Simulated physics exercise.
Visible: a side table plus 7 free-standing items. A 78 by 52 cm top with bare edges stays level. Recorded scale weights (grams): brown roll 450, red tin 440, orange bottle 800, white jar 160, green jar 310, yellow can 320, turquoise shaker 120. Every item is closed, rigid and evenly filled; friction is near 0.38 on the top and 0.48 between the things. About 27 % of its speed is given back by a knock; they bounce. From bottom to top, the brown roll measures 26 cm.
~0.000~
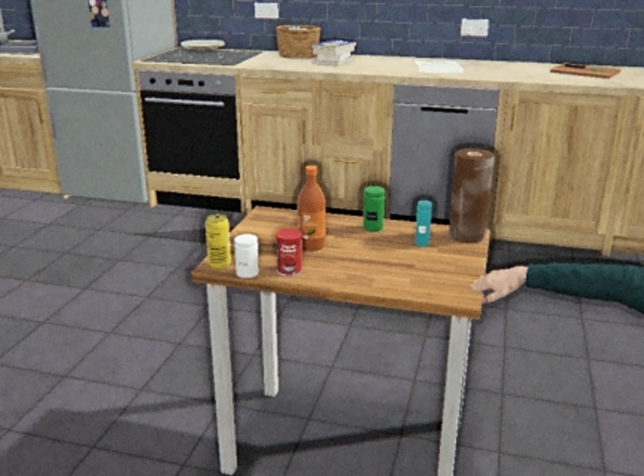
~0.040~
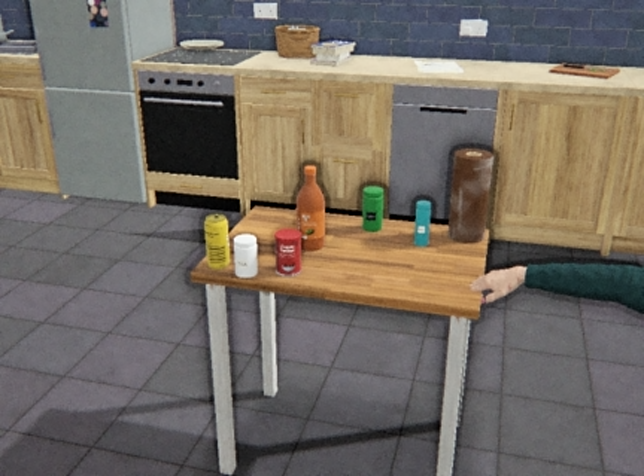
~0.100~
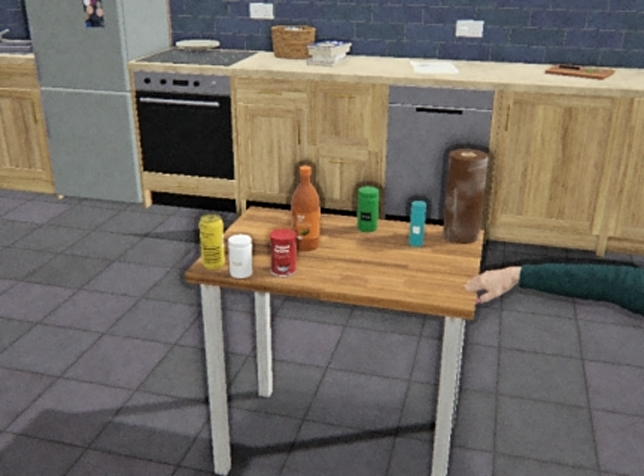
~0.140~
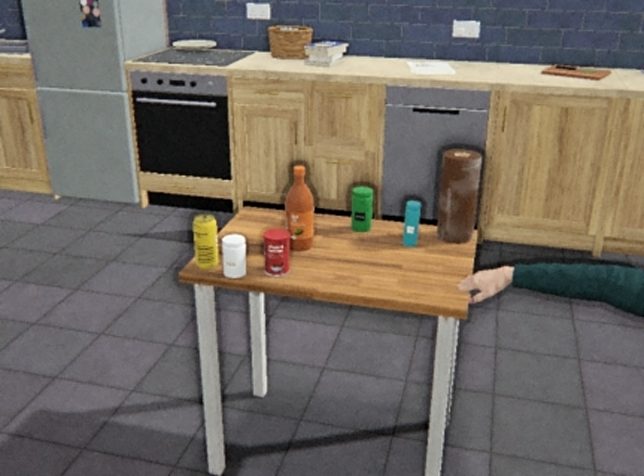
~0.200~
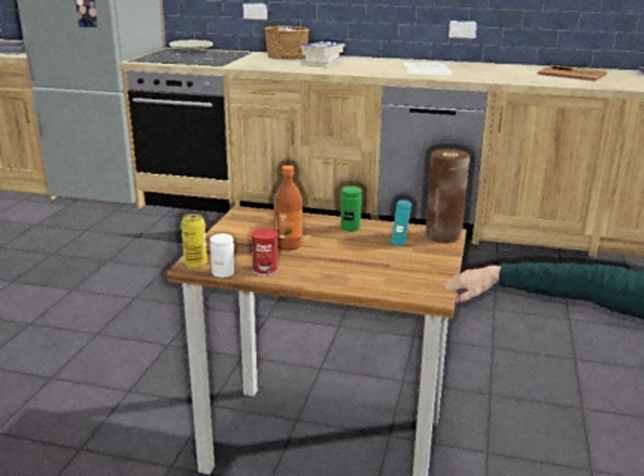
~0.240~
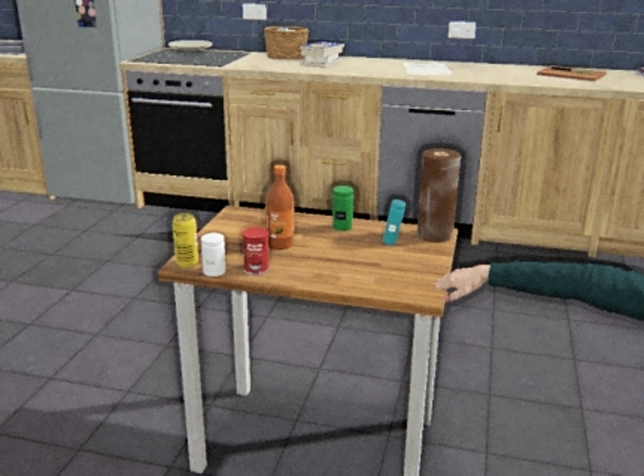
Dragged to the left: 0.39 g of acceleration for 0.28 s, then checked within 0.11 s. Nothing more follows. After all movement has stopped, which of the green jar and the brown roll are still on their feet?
My prediction: Most likely the green jar is still on its base, most likely the brown roll is still on its base.
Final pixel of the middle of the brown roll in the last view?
You'll find it at about (362, 189).
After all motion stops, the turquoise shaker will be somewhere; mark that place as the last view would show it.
Its middle settles close to pixel (353, 232).
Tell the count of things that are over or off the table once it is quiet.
The tally is 3.
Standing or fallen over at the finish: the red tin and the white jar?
Well, the red tin holds steady, and the white jar holds steady.
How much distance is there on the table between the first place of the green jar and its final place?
Roughly 8 cm.
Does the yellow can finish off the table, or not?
The yellow can ends off the table.
Around 0.54 s, table 21 cm from its start; yellow can now off the table; brown roll shifted 7 cm near (366, 189); green jar shifted 7 cm near (275, 202).
Around 0.74 s, table 21 cm from its start; brown roll shifted 9 cm near (362, 189); green jar shifted 8 cm near (272, 201); orange bottle on its side.
Finally (1.1 s), off the table and tipped over, yellow can; on their side or leaning hard on the table, orange bottle and turquoise shaker; not toppled but over 5 cm from the start, brown roll, red tin, white jar and green jar. Final places as that camera would see them, green jar near (272, 201), brown roll near (362, 189).
